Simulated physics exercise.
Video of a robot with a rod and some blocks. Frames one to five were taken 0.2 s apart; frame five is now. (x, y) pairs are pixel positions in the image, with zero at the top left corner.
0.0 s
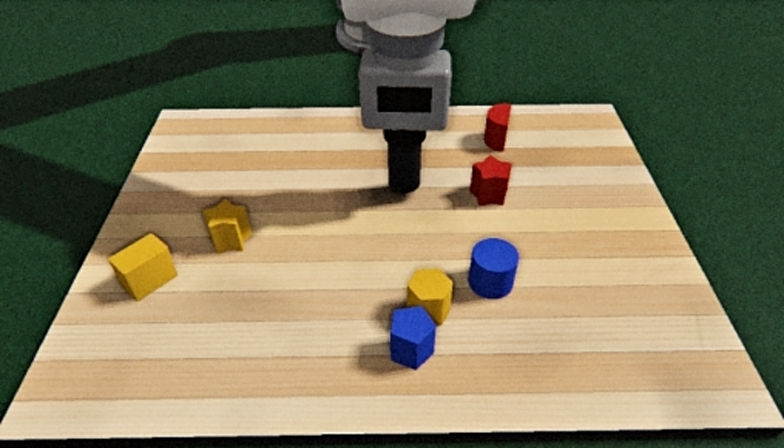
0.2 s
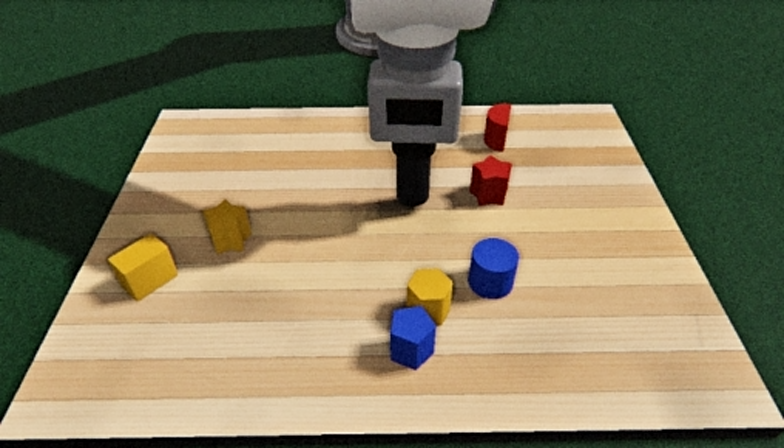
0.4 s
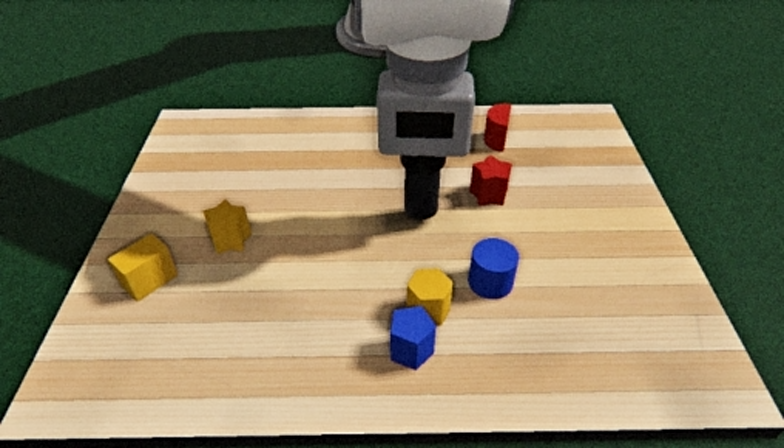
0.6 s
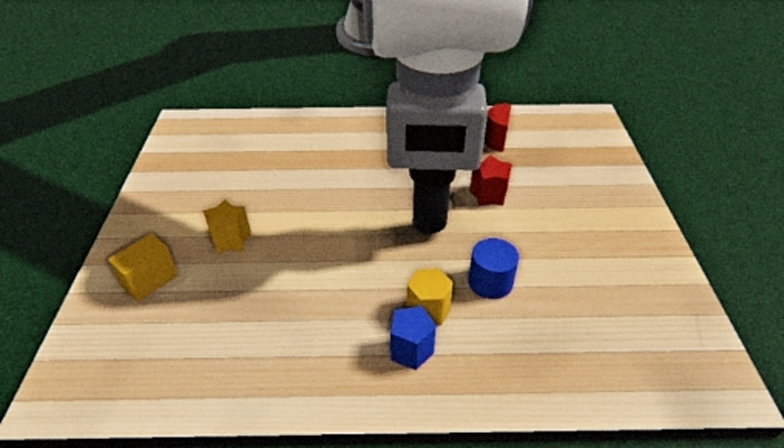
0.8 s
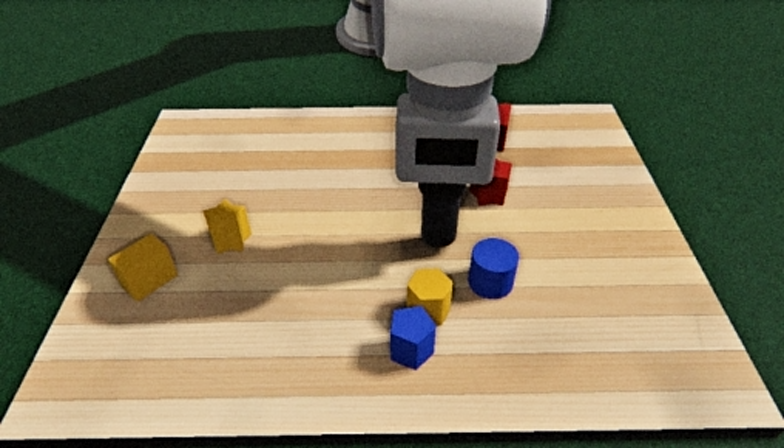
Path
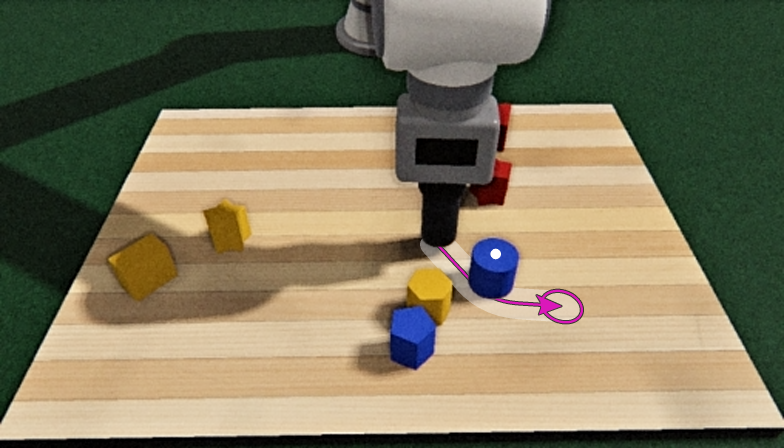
Robot arm moving its black rod slowly forward and slightly right over a striped wooden board, the scattered coloured blocks staying still.
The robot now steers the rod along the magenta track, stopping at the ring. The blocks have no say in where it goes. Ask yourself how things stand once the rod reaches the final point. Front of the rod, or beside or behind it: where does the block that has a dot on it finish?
I expect it to be in front.
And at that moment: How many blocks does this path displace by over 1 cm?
One.
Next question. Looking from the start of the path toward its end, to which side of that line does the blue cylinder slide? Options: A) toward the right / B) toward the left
B - toward the left.
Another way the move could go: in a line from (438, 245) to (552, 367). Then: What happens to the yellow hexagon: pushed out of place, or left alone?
By the last moment, the yellow hexagon will still be in its place.
Path on the board, from (438, 245) through (467, 276) and (508, 302) to (562, 306); the dot is on the blue cylinder.
What follows on the original path. One third of the way, rod at (468, 267); blue cylinder at (512, 264).
Two thirds of the way, rod at (511, 292); blue cylinder at (561, 281).
At the end, rod at (565, 296); yellow hexagon in place; blue cylinder at (618, 289).
